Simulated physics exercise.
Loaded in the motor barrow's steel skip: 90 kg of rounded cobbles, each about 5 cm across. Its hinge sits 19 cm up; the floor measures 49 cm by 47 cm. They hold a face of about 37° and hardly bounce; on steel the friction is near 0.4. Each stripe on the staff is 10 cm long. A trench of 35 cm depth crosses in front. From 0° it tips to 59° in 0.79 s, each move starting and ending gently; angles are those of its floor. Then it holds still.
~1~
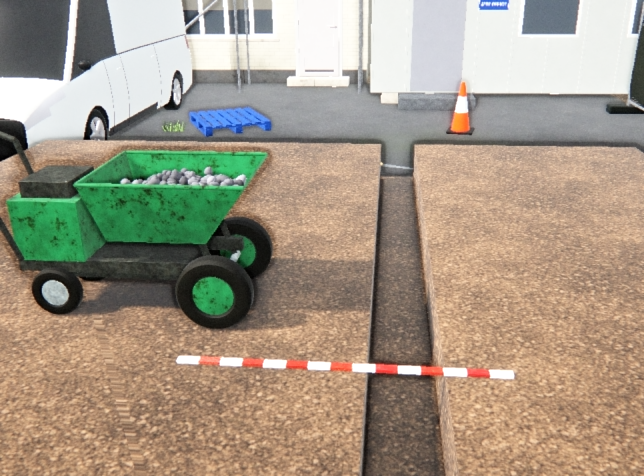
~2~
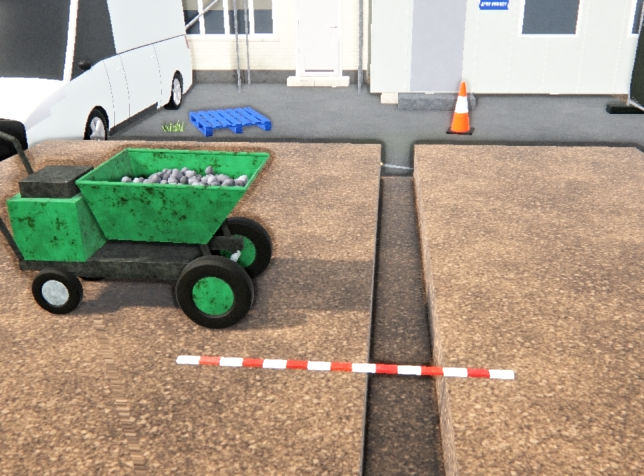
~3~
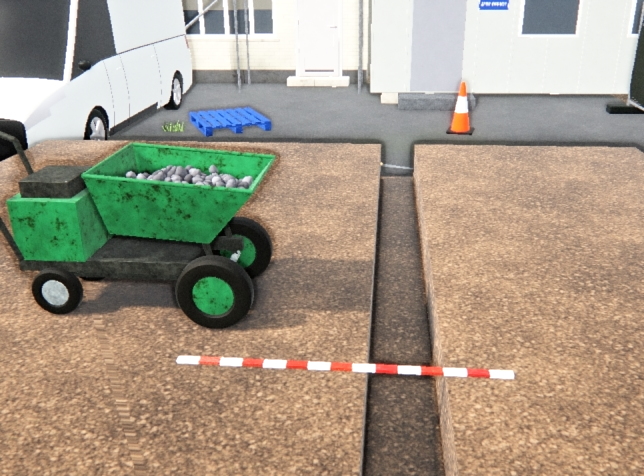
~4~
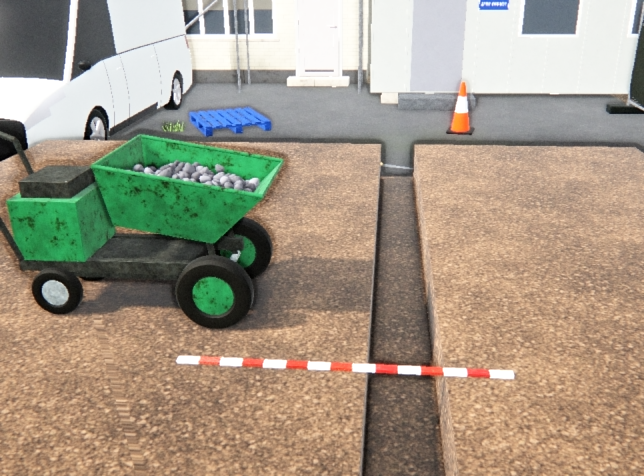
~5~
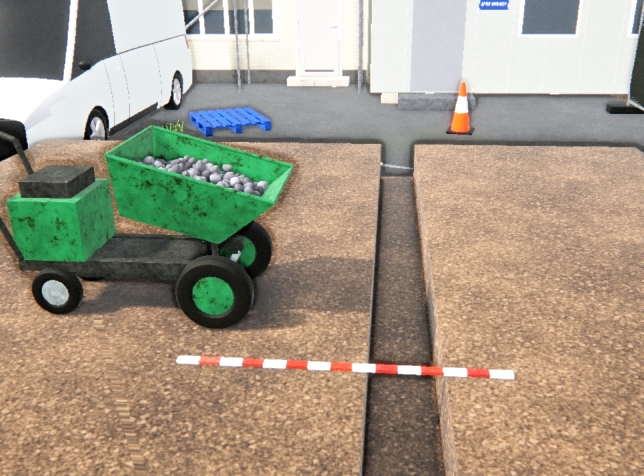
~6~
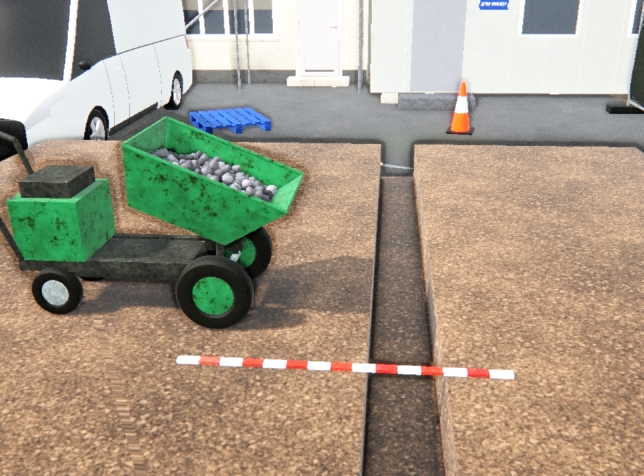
On a construction site of brown, gritty ground, seen from slightly above by a still camera, a narrow trench runs back towards pale cabins. A green motor barrow holding grey stones stands on the left, with a red-and-white staff lying across the trench, and a white van, blue pallet and orange cone behind. The skip starts almost level, then its rear rises steadily, slanting the stones down to the right, while the wheels stay put.
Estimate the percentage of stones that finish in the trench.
About 43 per cent.
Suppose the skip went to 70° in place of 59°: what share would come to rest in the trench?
It would be near 85 per cent.
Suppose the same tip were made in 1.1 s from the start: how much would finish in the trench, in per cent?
Then about 40 per cent.
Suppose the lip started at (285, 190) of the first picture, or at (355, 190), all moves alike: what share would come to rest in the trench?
First some 55, then 10 per cent.
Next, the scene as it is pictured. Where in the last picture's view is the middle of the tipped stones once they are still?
Around (398, 356).
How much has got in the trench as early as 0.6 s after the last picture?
Some 0 per cent.
Then, 0.3 s after the last picture the floor is at 50°, 100 % in the skip; the foremost stones are at (300, 229).
Then, 0.6 s after the last picture the floor is at 59°, 92 % in the skip, 6 % short of the trench, 2 % in the trench; the foremost stones are at (378, 283).
Then, 0.9 s after the last picture the floor is at 59°, 60 % in the skip, 12 % short of the trench, 28 % in the trench; the foremost stones are at (434, 351).
Then, 2.9 s after the last picture the floor is at 59°, 40 % in the skip, 17 % short of the trench, 43 % in the trench; the foremost stones are at (434, 338).
